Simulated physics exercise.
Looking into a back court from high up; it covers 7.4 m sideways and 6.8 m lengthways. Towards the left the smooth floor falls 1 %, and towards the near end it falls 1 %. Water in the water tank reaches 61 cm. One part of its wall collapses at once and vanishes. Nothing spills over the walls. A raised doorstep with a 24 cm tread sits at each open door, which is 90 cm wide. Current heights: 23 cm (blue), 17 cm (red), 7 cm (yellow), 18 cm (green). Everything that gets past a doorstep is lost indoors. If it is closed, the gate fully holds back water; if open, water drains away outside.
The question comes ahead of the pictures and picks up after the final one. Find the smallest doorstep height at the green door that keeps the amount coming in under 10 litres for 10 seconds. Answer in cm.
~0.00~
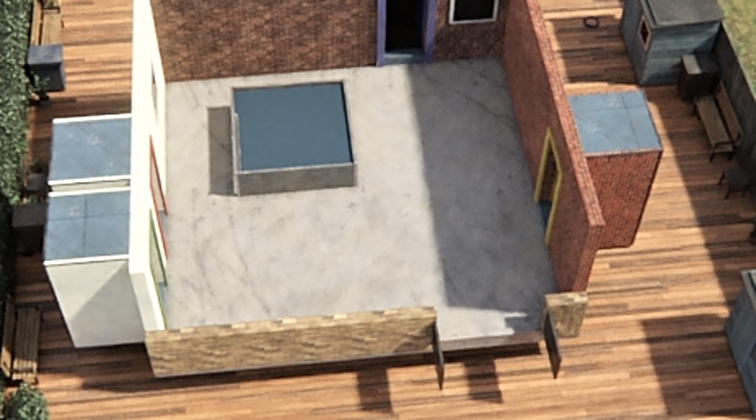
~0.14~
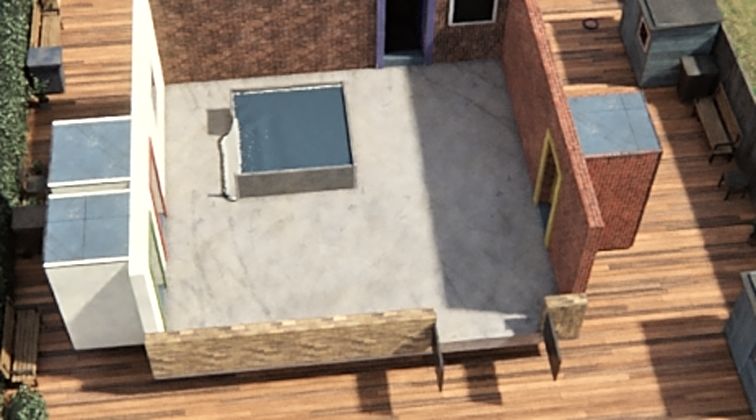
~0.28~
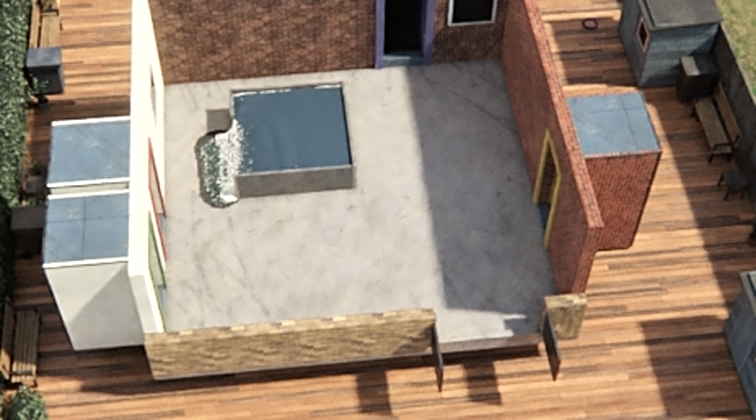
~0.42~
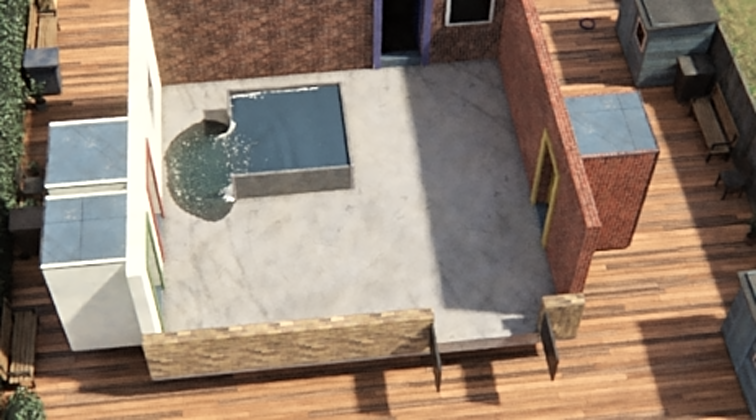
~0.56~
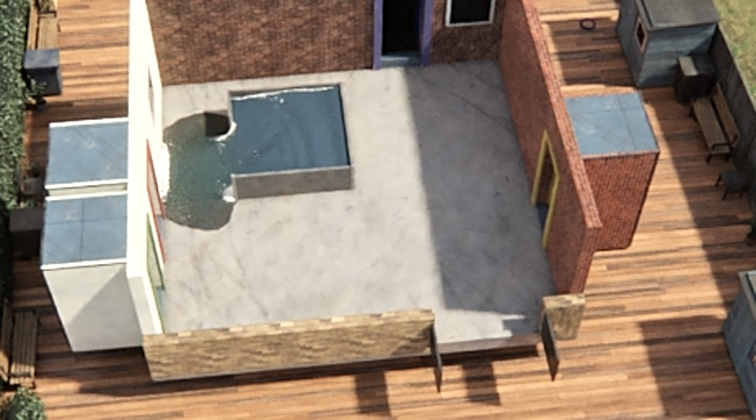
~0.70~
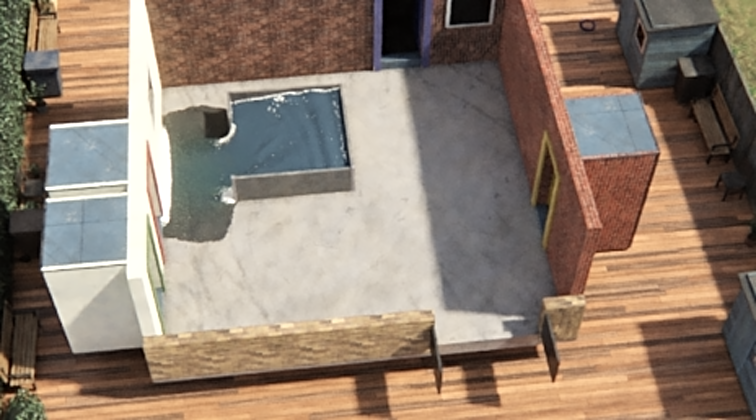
The smallest height is roughly 15 cm.
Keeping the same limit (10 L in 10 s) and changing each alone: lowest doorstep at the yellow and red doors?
About 6.5 cm at yellow and about 25 cm at red.
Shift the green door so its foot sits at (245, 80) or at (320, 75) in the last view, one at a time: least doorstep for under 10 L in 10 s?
About 10.0 and 6.0 cm.
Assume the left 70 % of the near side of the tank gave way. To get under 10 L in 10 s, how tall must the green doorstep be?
About 29 cm.
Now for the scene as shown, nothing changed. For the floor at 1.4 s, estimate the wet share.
About 10 per cent.
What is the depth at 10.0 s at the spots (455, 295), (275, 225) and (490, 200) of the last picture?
In order: Around 6, 2 and 8 cm.
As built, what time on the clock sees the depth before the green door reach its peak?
The depth peaks at about 5.5 seconds.
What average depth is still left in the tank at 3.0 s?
I'd put it at some 24 centimetres on average.
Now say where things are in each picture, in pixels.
The first frame shows the water tank at (292, 127) is whole and still, 61 cm deep; the green door at (159, 277) is dry.
In the second frame, the gap is at (237, 158), the front 0.3 m out at (225, 187); the back of the water tank holds 61 cm.
In the third frame, the front is at (199, 155), 0.8 m from the gap at (237, 160); 1.2 m2 of floor is wet, 61 cm left at the back.
In the fourth frame, water pours out at (234, 161) and has run 1.3 m, to (171, 169); about 9 cm deep outside, 61 cm at the back.
In the fifth frame, the front is at (162, 137), 1.5 m from the gap at (235, 162); 3.6 m2 of floor is wet, 61 cm left at the back.
In the sixth frame, water pours out at (235, 163) and has run 1.6 m, to (162, 122); about 9 cm deep outside, 57 cm at the back; the green door at (156, 282), 3.6 m from the gap, is still 1.8 m from the nearest water.
After 1.4 s water covers 10 % of the floor, deepest (48 cm) near (163, 183); it has not reached the green door.
After 3.0 s water covers 30 % of the floor, deepest (36 cm) near (165, 361); 10 cm at the green door, 0 litres in over its 18 cm doorstep.
After 10.0 s water covers 95 % of the floor, deepest (13 cm) near (165, 361); 12 cm at the green door, 3 litres in over its 18 cm doorstep.
At the green door as built, the water arrived by 1.6 s and peaked near 15 cm at 5.6 s.
Run again over the same 10 s with other heights there, 16 litres in over 14 cm, 6 litres over 16.5 cm. The limit of 10 litres is kept from about 15 cm up.
